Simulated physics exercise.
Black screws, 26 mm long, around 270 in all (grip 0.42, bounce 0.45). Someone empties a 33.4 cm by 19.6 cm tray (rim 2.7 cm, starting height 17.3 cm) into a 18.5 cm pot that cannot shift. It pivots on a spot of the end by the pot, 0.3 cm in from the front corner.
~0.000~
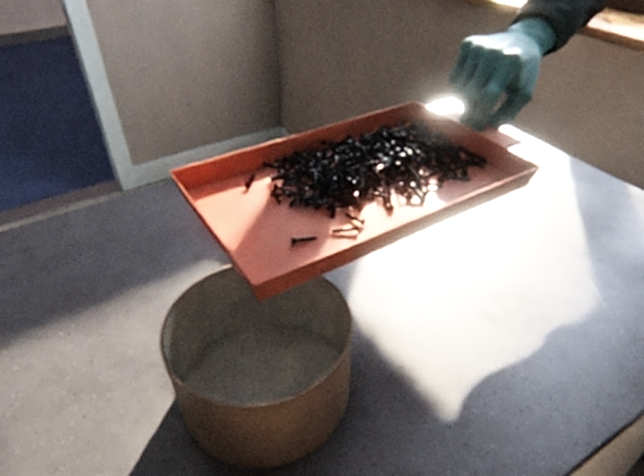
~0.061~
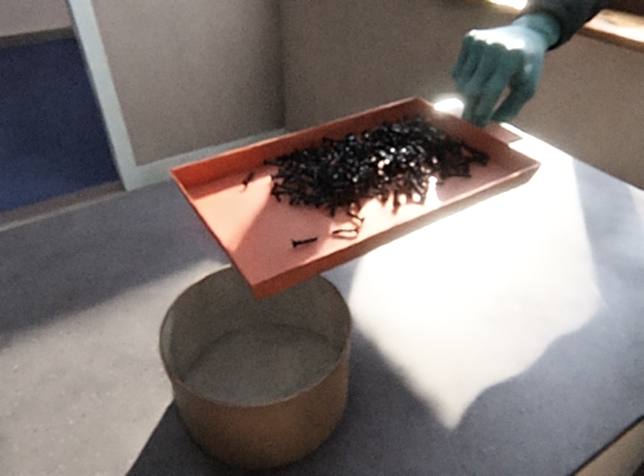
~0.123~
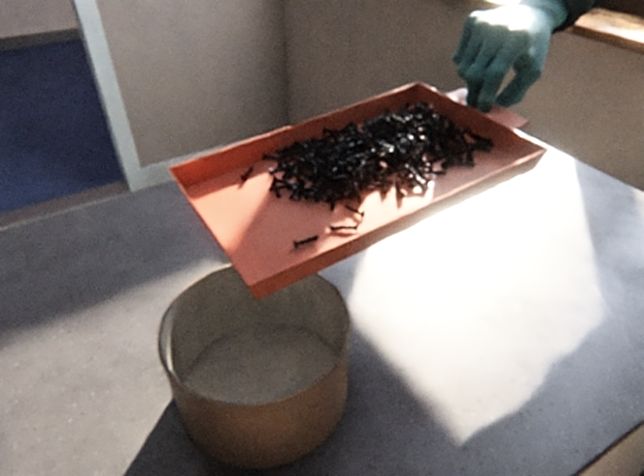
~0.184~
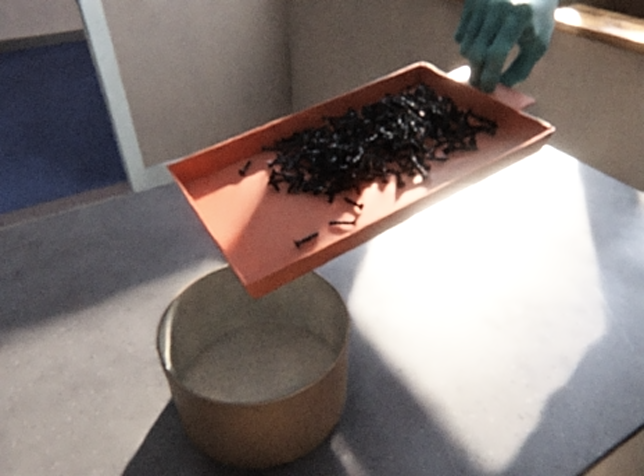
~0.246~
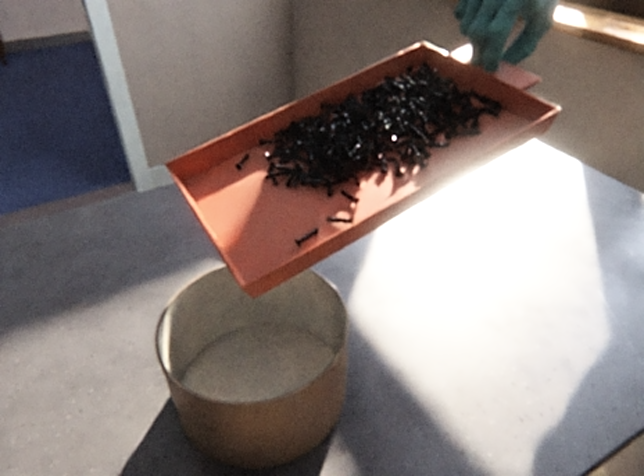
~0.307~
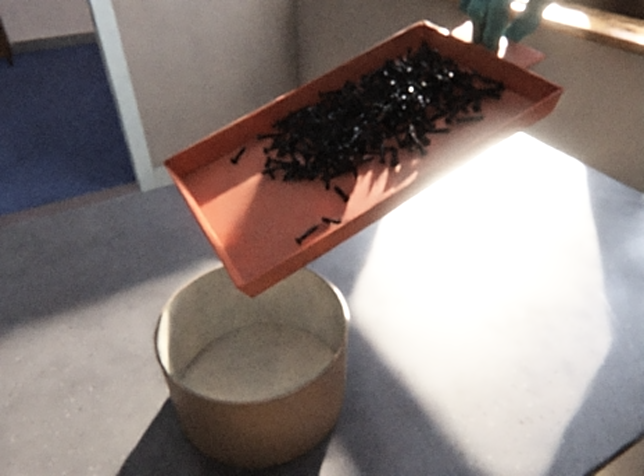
We see a gloved hand holding a shallow orange tray of black screws above a round pot on a grey surface; the hand raises the tray's right end, tilting it toward the pot while the screws stay heaped.
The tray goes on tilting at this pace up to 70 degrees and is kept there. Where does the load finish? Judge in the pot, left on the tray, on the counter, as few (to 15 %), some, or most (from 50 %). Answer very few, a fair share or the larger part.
Pot a fair share, tray a fair share, counter a fair share.
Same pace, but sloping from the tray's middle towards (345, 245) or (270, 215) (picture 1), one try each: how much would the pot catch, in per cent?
Some 35 and 15 per cent.
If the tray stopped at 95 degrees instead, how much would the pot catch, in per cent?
Then about 55 per cent.
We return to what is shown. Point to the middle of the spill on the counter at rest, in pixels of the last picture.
Around (105, 445).
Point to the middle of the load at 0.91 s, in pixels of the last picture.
Near (196, 230).
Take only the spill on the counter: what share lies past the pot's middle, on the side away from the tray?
About 100 per cent.
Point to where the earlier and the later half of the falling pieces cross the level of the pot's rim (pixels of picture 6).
At about (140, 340), then at (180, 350).
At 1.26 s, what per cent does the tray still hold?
Roughly 45 per cent.
Then, at 0.67 s, tilt 43 degrees; the tray holds 100 %, the pot 0 %.
After 0.91 s, tilt 60 degrees; the tray holds 85 %, the pot 0 %.
After 1.26 s, tilt 70 degrees; the tray holds 45 %, the pot 20 %.
At rest (2.4 s), pot 30 %, tray 40 %, counter 30 %.
